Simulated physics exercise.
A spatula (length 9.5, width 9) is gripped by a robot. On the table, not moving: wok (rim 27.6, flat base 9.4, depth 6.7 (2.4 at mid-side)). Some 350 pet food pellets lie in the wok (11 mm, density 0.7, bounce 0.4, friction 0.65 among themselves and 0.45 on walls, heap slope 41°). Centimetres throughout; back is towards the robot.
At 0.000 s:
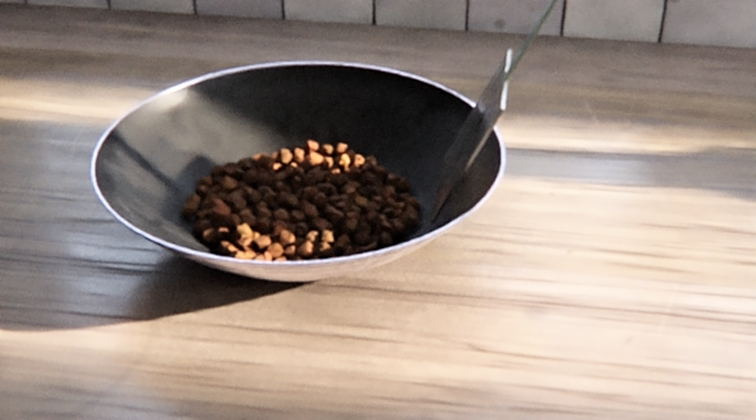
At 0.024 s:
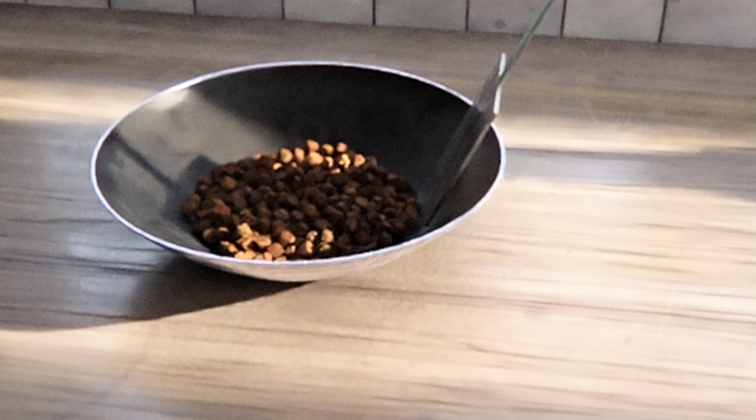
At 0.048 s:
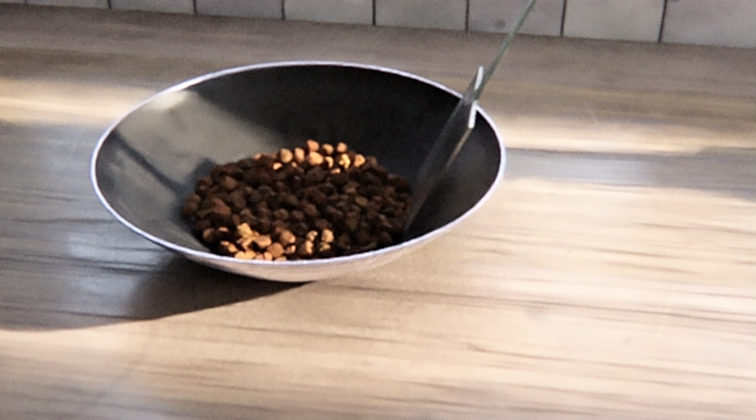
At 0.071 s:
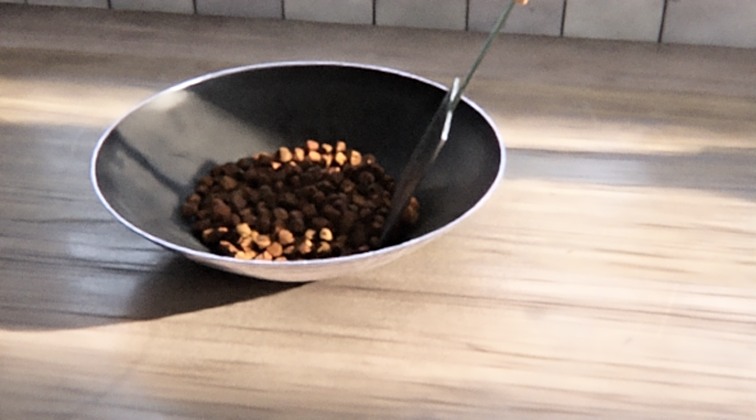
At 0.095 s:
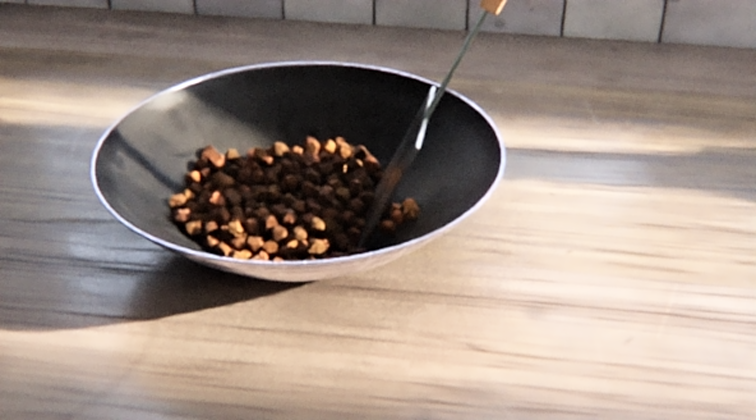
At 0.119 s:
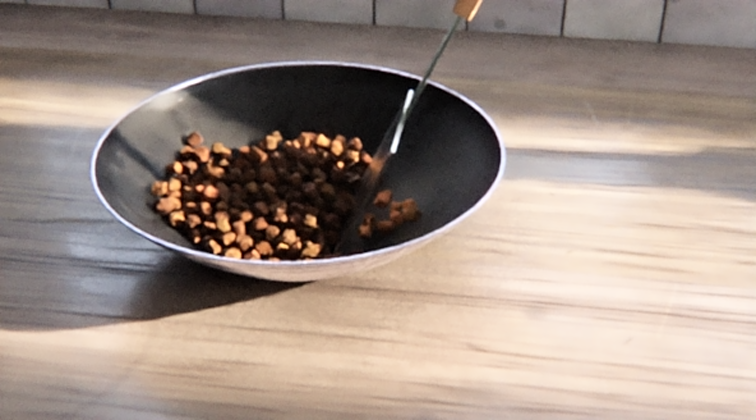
Dark wok on a wooden worktop holding brown pet food pellets, a spatula sweeping leftward through them and pushing the heap left.
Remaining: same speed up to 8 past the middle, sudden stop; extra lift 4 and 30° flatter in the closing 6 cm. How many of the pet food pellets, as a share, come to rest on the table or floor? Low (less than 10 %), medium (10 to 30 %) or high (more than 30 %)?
A medium share, 10 to 30 %, ends on the table or floor.
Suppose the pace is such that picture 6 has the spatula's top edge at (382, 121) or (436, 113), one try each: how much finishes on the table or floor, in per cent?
About 25 and 5 per cent.
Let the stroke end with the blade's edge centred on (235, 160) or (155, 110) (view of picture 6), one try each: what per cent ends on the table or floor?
About 0 and 40 per cent.
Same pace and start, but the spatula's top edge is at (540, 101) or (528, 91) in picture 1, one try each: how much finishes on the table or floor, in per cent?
About 15 and 15 per cent.
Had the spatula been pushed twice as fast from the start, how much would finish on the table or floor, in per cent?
Then about 40 per cent.
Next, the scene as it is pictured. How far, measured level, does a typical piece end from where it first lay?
Roughly 6 cm.
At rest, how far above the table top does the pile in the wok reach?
Some 6.5 cm.
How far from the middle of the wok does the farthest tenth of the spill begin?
About 30 cm.
After 0.18 s, sloping 65°, highest piece 8 above the table; 351 in the wok.
After 0.24 s, sloping 51°, highest piece 10 above the table; 350 in the wok, 1 on the blade or in flight.
After 0.46 s, sloping 35°, highest piece 15 above the table; 301 in the wok, 22 on the table or floor, 28 on the blade or in flight.
After 1.51 s, sloping 35°, highest piece 6 above the table; 301 in the wok, 50 on the table or floor.
In the end, 301 in the wok, 50 on the table or floor. That is 14 % on the table or floor.
